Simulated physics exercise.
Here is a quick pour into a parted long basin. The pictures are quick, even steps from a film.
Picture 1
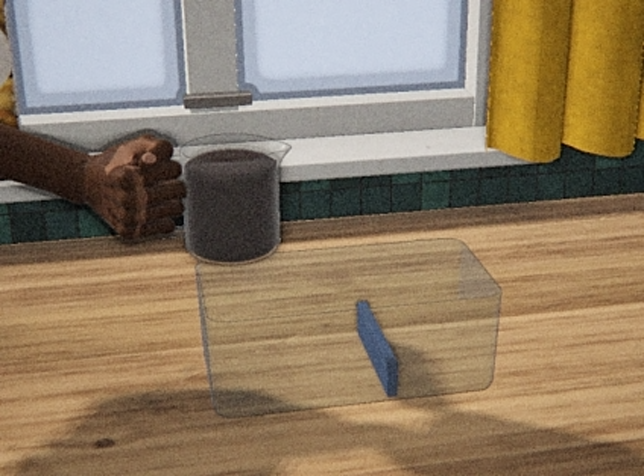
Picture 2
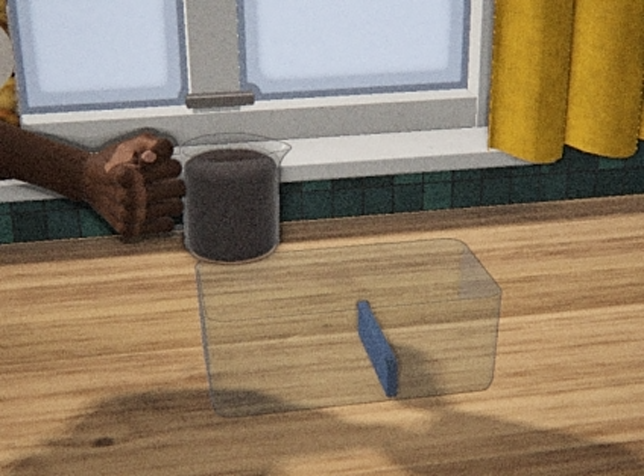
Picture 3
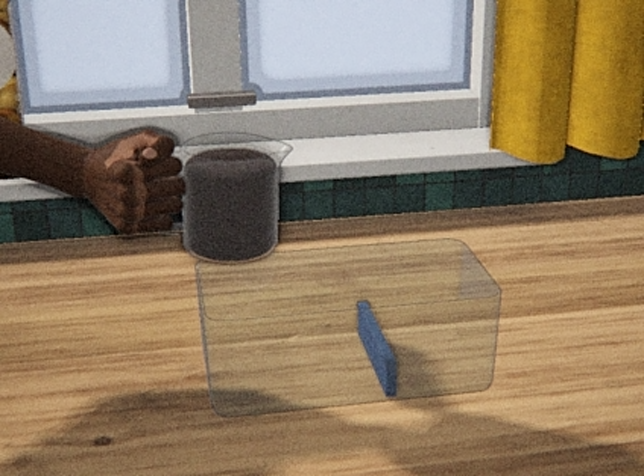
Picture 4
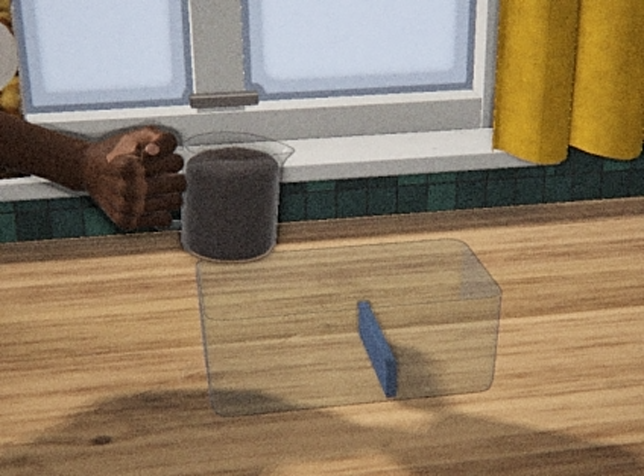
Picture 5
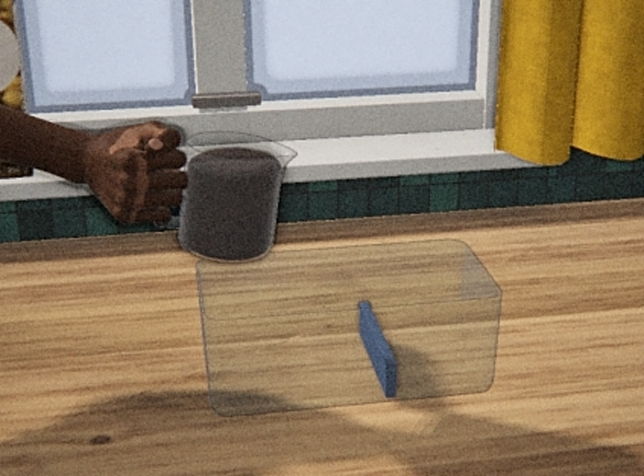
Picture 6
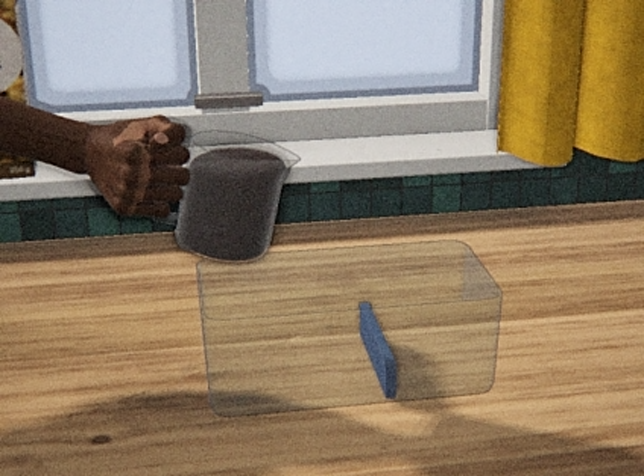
We see a hand at the left holding a clear jug of dark contents behind a see-through long basin with a blue divider on a wooden counter; the jug starts upright, then slowly tilts slightly to the right.
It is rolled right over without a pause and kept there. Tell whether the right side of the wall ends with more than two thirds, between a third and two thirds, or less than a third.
The right side ends with less than a third.
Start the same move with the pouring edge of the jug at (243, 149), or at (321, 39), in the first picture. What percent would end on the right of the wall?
Around 5 percent first, around 70 percent second.
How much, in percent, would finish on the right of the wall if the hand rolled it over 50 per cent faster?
Close to 5 in a hundred.
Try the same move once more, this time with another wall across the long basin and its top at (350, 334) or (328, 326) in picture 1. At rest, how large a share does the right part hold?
Roughly 45 per cent first and roughly 70 per cent second.
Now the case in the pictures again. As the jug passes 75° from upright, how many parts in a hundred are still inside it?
Roughly 75 %.
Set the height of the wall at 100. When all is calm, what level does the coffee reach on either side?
I get 50 % for the left and 0 % for the right.
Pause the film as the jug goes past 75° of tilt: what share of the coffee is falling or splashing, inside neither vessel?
Share: Approx. 15 %.
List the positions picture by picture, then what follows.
In the first picture, tilt 0°; pouring edge (291, 145); surface from (183, 166) to (276, 159); the long basin's rim runs from (201, 292) to (481, 266); the wall's top is at (377, 332).
In the second picture, tilt 1°; pouring edge (292, 145); surface from (184, 165) to (276, 158).
In the third picture, tilt 2°; pouring edge (293, 147); surface from (184, 163) to (277, 159).
In the fourth picture, tilt 5°; pouring edge (295, 149); surface from (185, 163) to (278, 159).
In the fifth picture, tilt 8°; pouring edge (298, 152); surface from (187, 163) to (281, 159).
In the sixth picture, tilt 12°; pouring edge (301, 157); surface from (189, 166) to (287, 160).
A moment on, the jug is tipped on its side and 74 per cent is still to pour, 10 is left of the wall and 0 right of it.
Next, the jug is tipped right over and 14 per cent is still to pour, 74 is left of the wall and 2 right of it.
Then the jug is tipped right over and 0 per cent is still to pour, 94 is left of the wall and 5 right of it.
Later the jug is tipped right over and 0 per cent is still to pour, 93 is left of the wall and 5 right of it.
At rest 93 per cent lies left of the wall, 5 right of it and 2 outside.
